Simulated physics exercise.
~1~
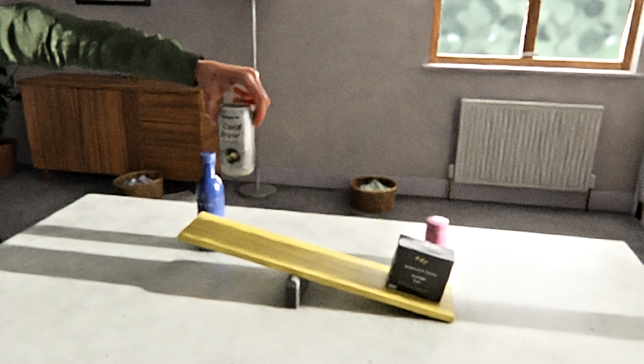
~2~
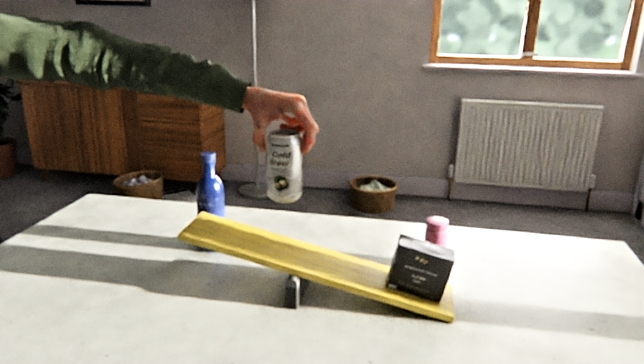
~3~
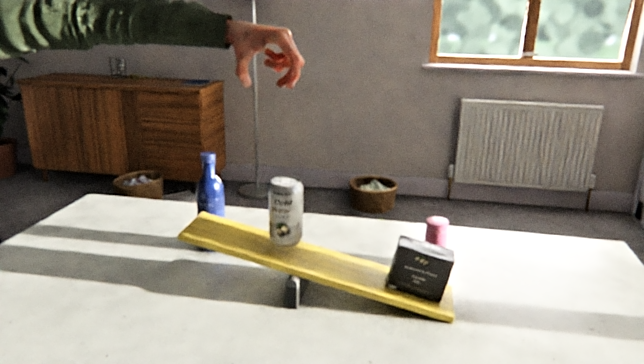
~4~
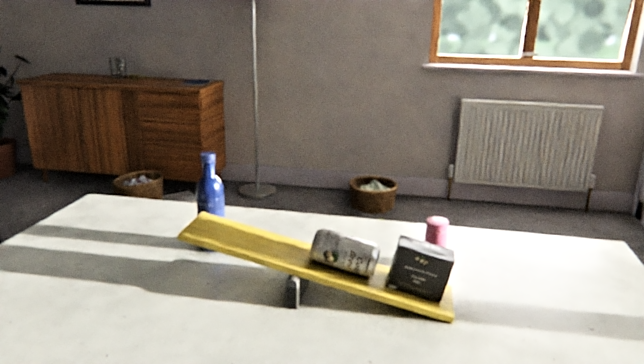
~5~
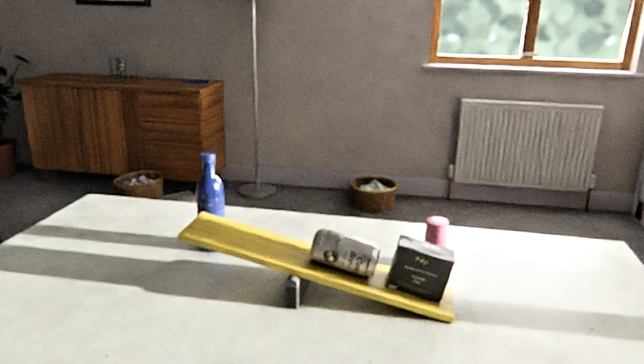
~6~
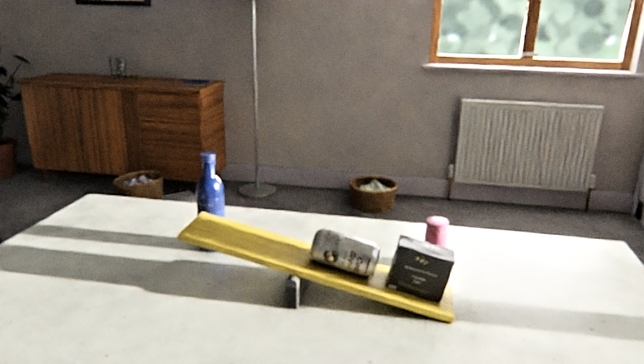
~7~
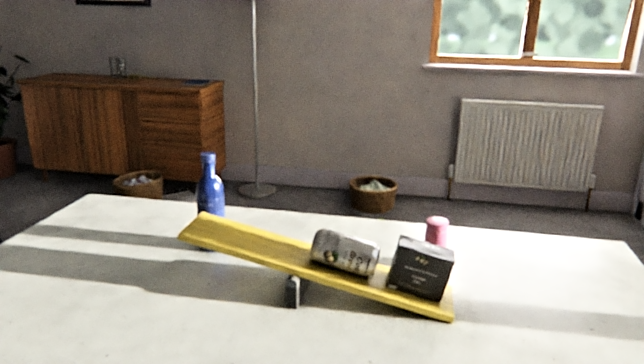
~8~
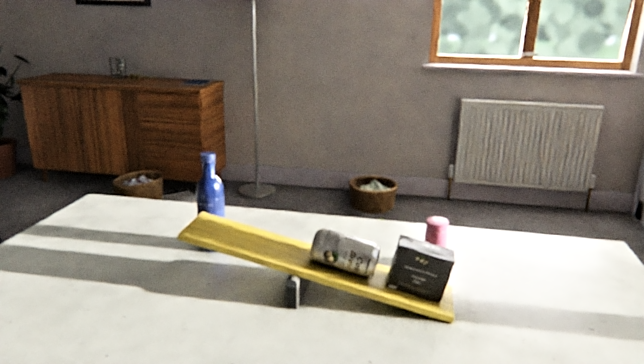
In a room, a hand releases a can on a tilted plank, where it topples rightward.
